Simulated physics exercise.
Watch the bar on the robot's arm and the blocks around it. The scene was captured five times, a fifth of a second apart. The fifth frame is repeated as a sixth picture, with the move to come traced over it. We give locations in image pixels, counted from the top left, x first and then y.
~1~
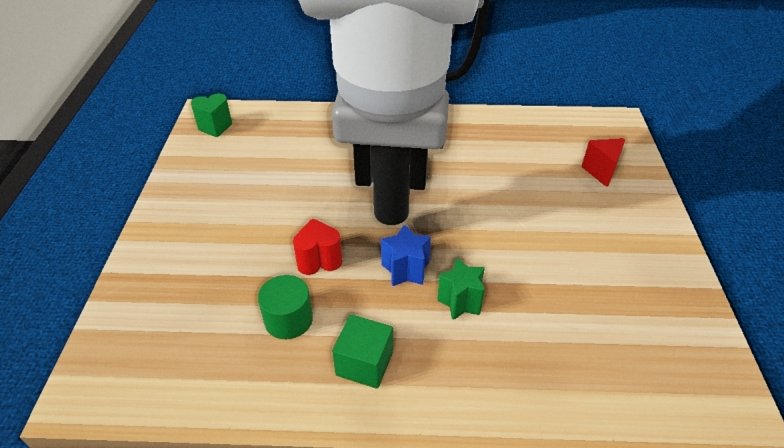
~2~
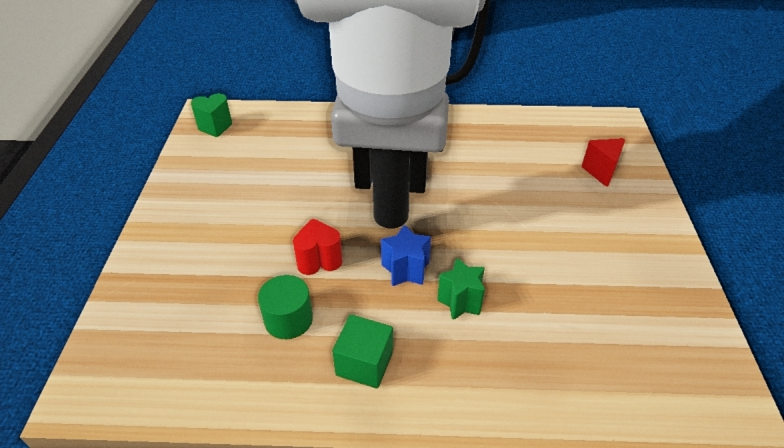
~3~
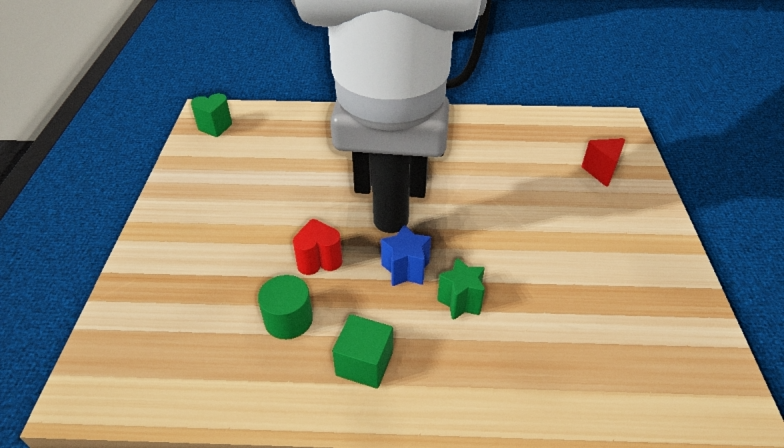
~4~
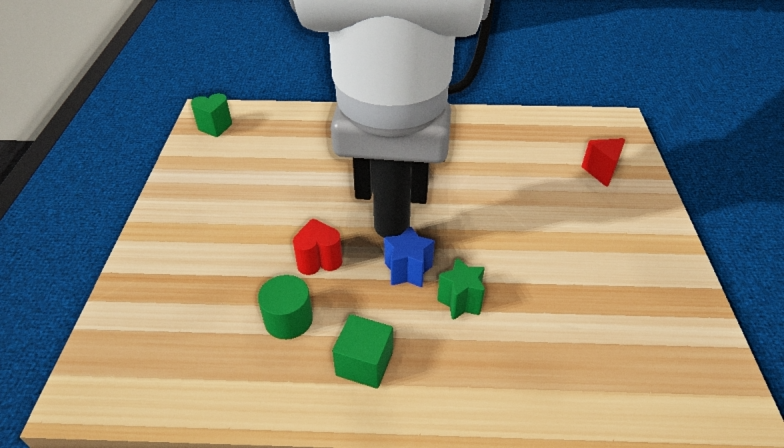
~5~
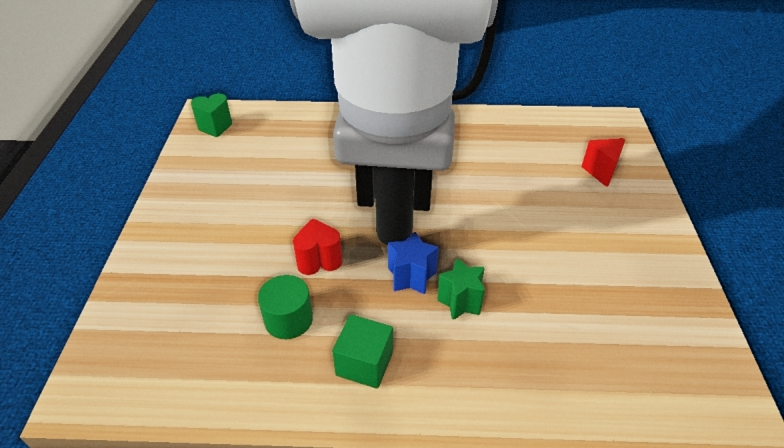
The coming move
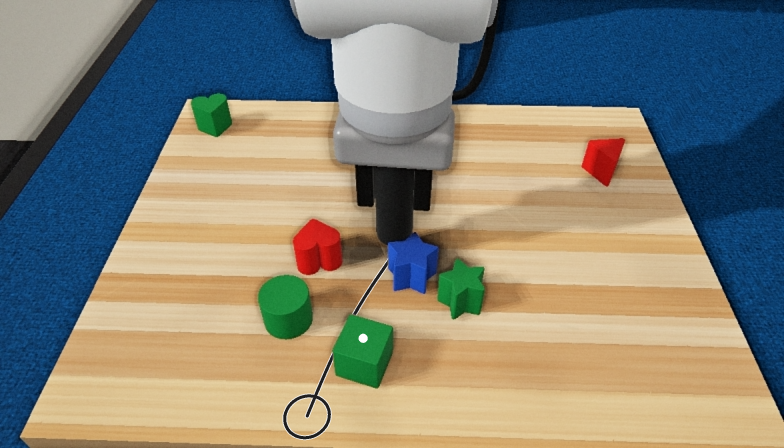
On a wooden board scattered with red, green and blue blocks, a robot arm's dark bar moved slightly toward the viewer and nudged the blue star a little closer to the green star.
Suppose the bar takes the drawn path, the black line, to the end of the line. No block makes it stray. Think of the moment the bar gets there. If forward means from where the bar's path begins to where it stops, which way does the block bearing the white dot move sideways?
It slides leftward.
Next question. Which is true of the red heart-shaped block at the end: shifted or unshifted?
Once the path is done, it remains where it sat before.
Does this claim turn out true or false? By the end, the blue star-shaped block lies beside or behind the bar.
Verdict: True.
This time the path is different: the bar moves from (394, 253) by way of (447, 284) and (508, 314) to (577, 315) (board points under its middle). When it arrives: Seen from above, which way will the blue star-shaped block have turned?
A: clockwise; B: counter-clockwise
The correct letter is A.
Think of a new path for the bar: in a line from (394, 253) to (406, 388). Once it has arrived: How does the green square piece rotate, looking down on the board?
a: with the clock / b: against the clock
Option a.
Drawn move, from (394, 253) via (350, 323), ending at (307, 416); the dot is on the green square piece.
On the path given first. One third of the way, bar at (363, 281); blue star-shaped block at (411, 264), turned 50° anticlockwise.
Two thirds of the way, bar at (332, 336); green square piece at (364, 359), turned 40° anticlockwise; blue star-shaped block at (411, 264), turned 50° anticlockwise.
At the end, bar at (304, 400); green circle still; red heart-shaped block still; green square piece at (364, 374), turned 85° anticlockwise; blue star-shaped block at (411, 264), turned 50° anticlockwise.
